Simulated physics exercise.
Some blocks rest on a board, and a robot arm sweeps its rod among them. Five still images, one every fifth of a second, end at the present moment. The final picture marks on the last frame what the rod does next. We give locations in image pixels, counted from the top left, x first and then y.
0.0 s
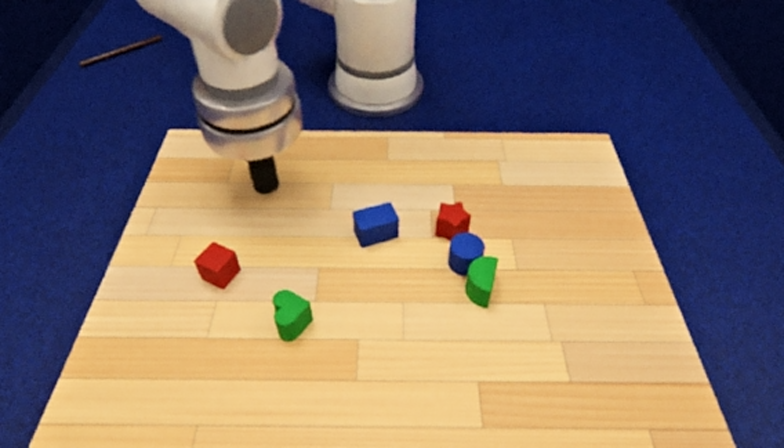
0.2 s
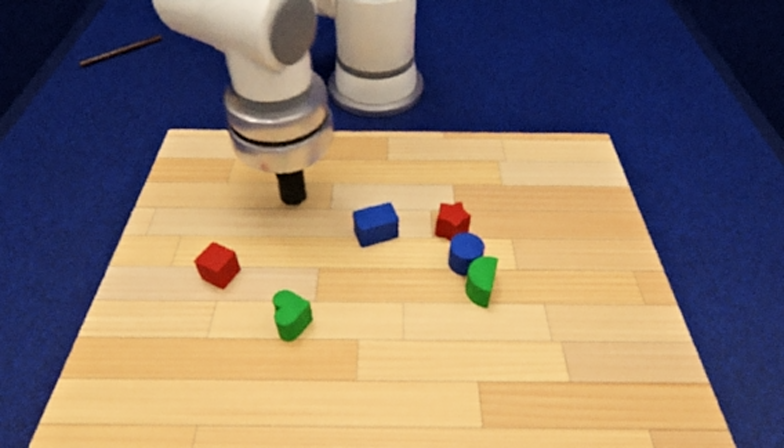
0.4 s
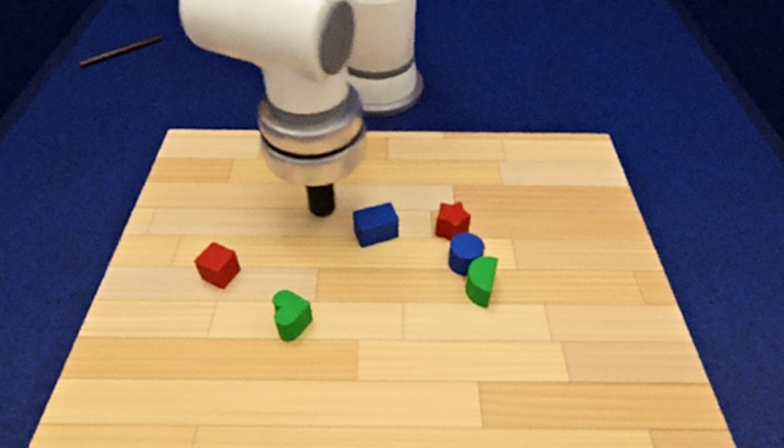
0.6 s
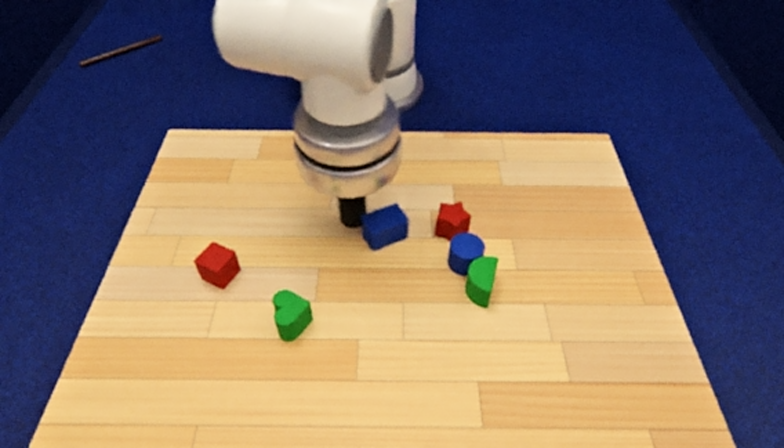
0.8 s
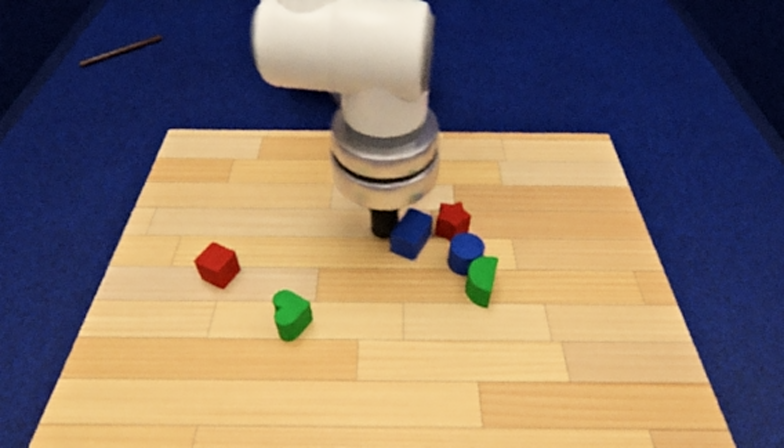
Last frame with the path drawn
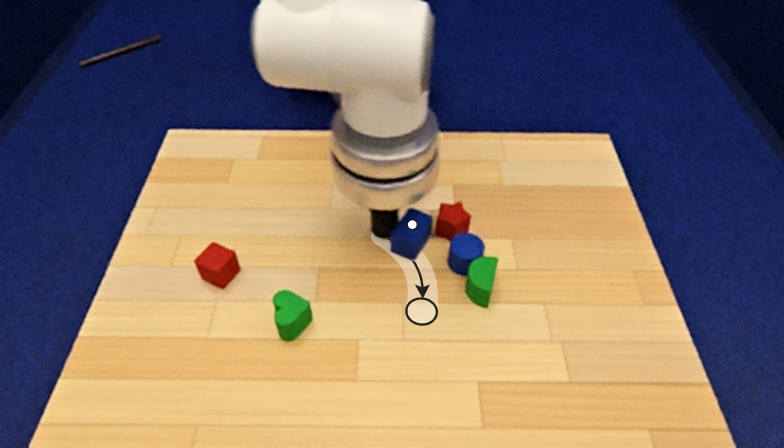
On a wooden board scattered with six small red, blue and green blocks, a robot arm lowers its black rod near the upper left. The arm glides rightward and slightly toward the viewer, meets the blue rectangular block, then pushes it right, turning it, close beside the red star.
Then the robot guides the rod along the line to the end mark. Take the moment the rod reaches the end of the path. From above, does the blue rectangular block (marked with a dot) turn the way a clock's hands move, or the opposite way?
Viewed from overhead, the blue rectangular block winds up turned anticlockwise.
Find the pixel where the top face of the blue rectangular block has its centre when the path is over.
It will end up at (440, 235).
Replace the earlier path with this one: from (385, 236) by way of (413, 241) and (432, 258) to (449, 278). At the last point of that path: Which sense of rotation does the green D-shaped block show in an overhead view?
From the top, the block rotates clockwise.
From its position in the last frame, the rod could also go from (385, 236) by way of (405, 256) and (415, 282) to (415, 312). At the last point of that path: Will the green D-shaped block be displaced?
No - that is not the case.
The drawn path runs from (385, 236) through (408, 255) and (422, 281) to (422, 311); the dot is on the blue rectangular block.
What follows on the original path. One third of the way, rod (409, 248); blue rectangular block (438, 233), turned 50° anticlockwise; red star block (459, 213), turned 20° anticlockwise; blue circular block (477, 245); green D-shaped block (487, 273).
Two thirds of the way, rod (422, 274); blue rectangular block (440, 234), turned 55° anticlockwise; red star block (460, 213), turned 20° anticlockwise; blue circular block (480, 245); green D-shaped block (487, 273), turned 15° clockwise.
At the end, rod (422, 304); blue rectangular block (440, 234), turned 55° anticlockwise; red star block (460, 213), turned 20° anticlockwise; blue circular block (480, 245); green D-shaped block (487, 273), turned 15° clockwise.
